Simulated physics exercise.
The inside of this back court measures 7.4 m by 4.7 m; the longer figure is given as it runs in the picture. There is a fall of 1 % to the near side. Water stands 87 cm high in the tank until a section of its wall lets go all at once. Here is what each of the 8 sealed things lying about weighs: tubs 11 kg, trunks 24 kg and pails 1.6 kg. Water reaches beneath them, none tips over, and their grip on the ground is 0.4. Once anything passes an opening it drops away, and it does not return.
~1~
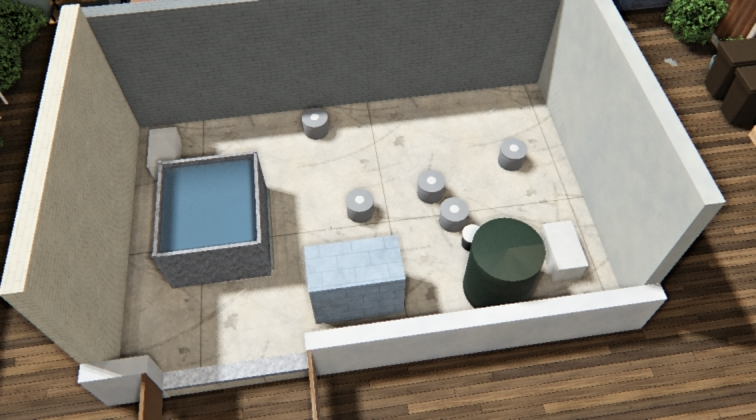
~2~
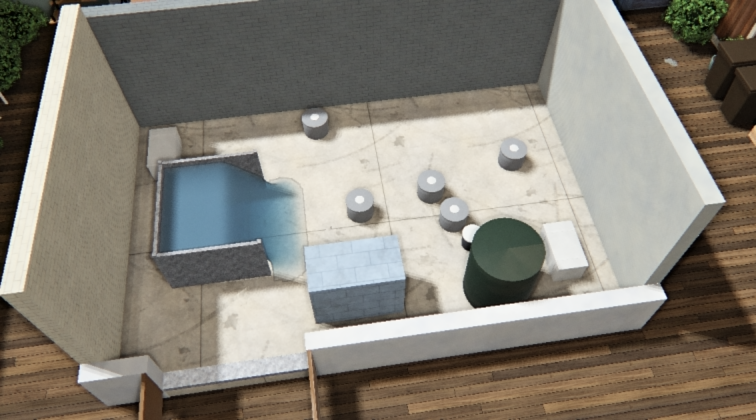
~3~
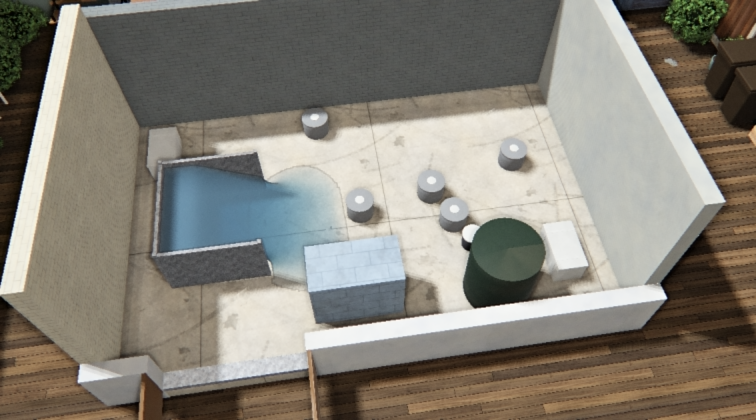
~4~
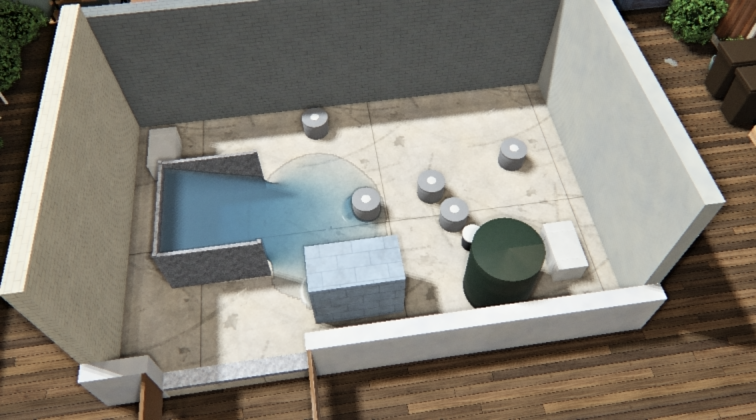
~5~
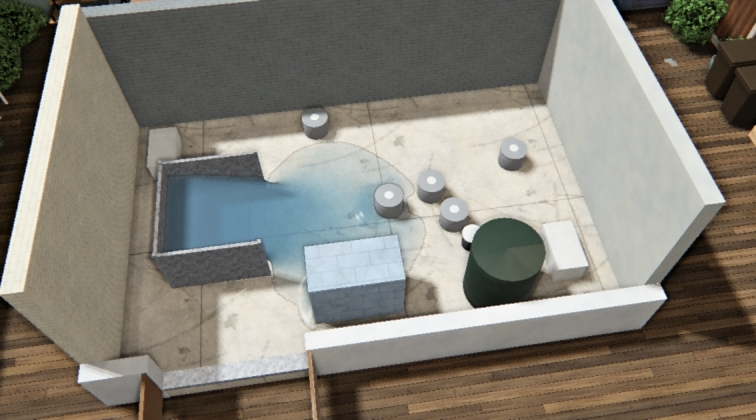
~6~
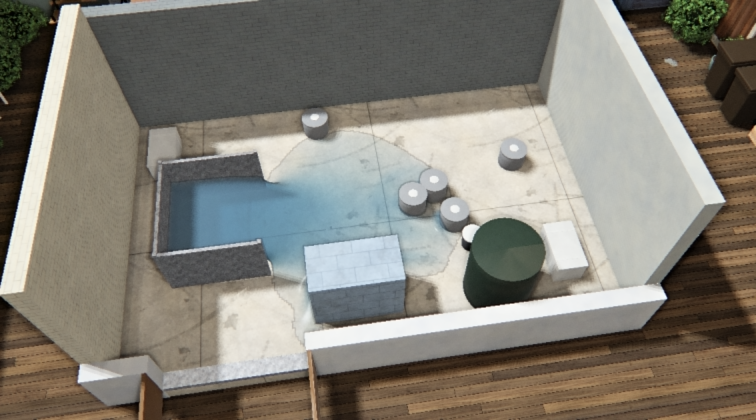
Water spreads rightward from the open side of a stone tank and shifts a grey tub.
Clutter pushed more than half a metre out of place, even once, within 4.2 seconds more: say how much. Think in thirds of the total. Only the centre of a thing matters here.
My answer: Two thirds or more of the total.
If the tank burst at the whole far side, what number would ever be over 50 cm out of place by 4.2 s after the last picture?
Then it comes to 4 of them.
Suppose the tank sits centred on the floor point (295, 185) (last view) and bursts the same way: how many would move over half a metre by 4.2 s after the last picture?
Result: 6 of them.
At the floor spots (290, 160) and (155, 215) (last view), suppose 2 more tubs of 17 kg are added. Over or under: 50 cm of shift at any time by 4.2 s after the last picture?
Well, in turn they are below that and below that.
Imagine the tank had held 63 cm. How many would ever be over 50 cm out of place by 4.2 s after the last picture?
6.
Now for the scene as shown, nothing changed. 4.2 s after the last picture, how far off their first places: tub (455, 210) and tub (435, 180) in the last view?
Respectively, 200 centimetres and 80 centimetres.
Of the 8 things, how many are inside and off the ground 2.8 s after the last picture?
Count at that moment: 6.
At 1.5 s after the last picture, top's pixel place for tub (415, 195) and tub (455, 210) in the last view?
Approx. (552, 190); approx. (577, 175).
Then, 0.4 s after the last picture 4 of 8 are over 50 cm from their spots; 1 afloat.
Then, 1.5 s after the last picture 6 of 8 are over 50 cm from their spots; 5 afloat.
Then, 2.8 s after the last picture 6 of 8 are over 50 cm from their spots; 6 afloat.
Then, 4.2 s after the last picture 5 of 8 are over 50 cm from their spots, and 6 have been at some point; 6 afloat.
